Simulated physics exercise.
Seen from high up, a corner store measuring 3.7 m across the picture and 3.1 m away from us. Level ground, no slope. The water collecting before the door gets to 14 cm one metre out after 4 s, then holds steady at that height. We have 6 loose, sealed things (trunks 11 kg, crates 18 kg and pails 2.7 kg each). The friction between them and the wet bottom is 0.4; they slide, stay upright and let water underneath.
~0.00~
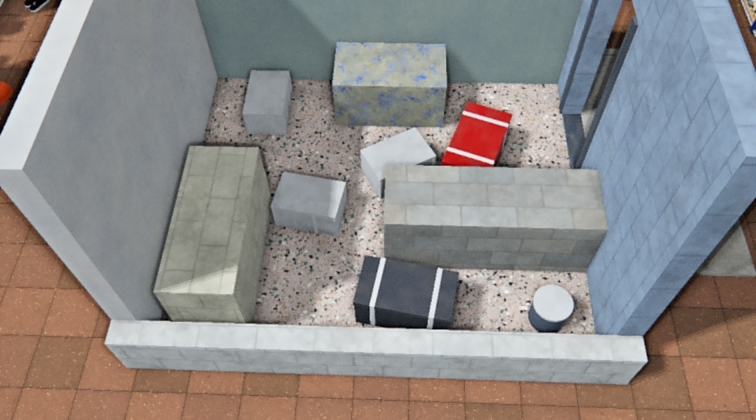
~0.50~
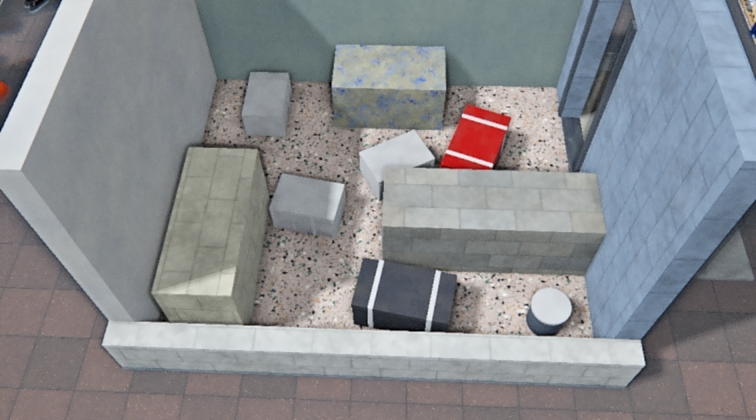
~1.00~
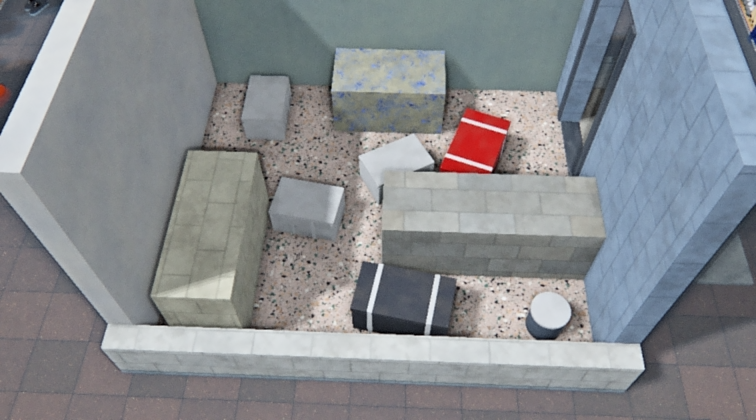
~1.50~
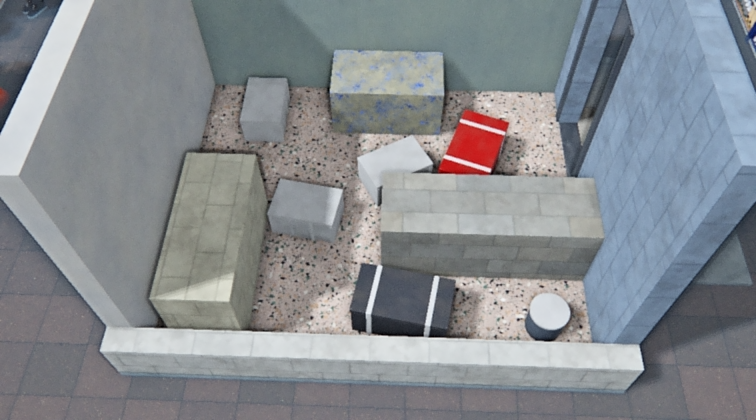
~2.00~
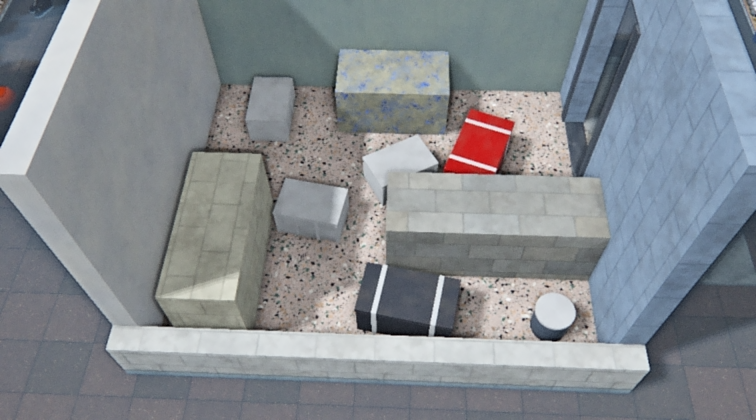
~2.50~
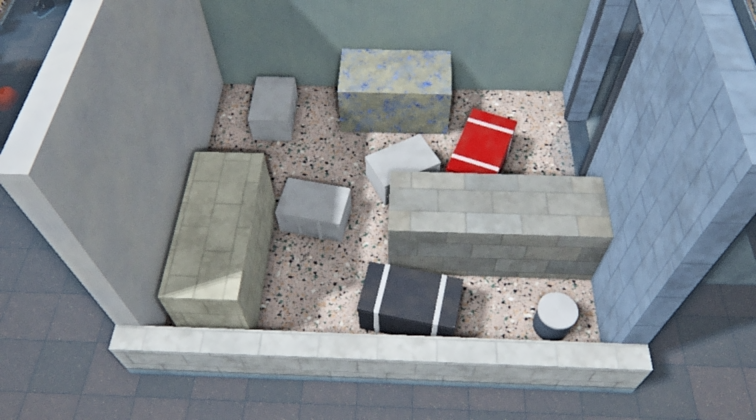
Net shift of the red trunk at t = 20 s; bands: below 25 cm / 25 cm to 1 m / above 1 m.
It is swept a long way.
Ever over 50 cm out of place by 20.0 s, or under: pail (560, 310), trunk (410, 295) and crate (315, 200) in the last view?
In turn: Within, beyond, beyond.
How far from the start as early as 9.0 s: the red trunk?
120 cm or so by then.
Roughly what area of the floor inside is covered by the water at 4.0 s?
Roughly 1.5 m2.
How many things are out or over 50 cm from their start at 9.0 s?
2 in all.
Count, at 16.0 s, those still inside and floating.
6 at that moment.
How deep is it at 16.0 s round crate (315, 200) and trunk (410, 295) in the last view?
12 and 10 cm.
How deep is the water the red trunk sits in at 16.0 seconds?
Somewhere close to 11 cm.
After 4.0 s the red trunk is near (468, 143), 0.1 m from its start, aground; 0 afloat.
After 9.0 s the red trunk is near (366, 142), 1.1 m from its start, afloat; 1 afloat.
After 16.0 s the red trunk is near (238, 132), 2.3 m from its start, afloat; 6 afloat.
After 20.0 s the red trunk is near (241, 98), 2.4 m from its start, afloat; 6 afloat.
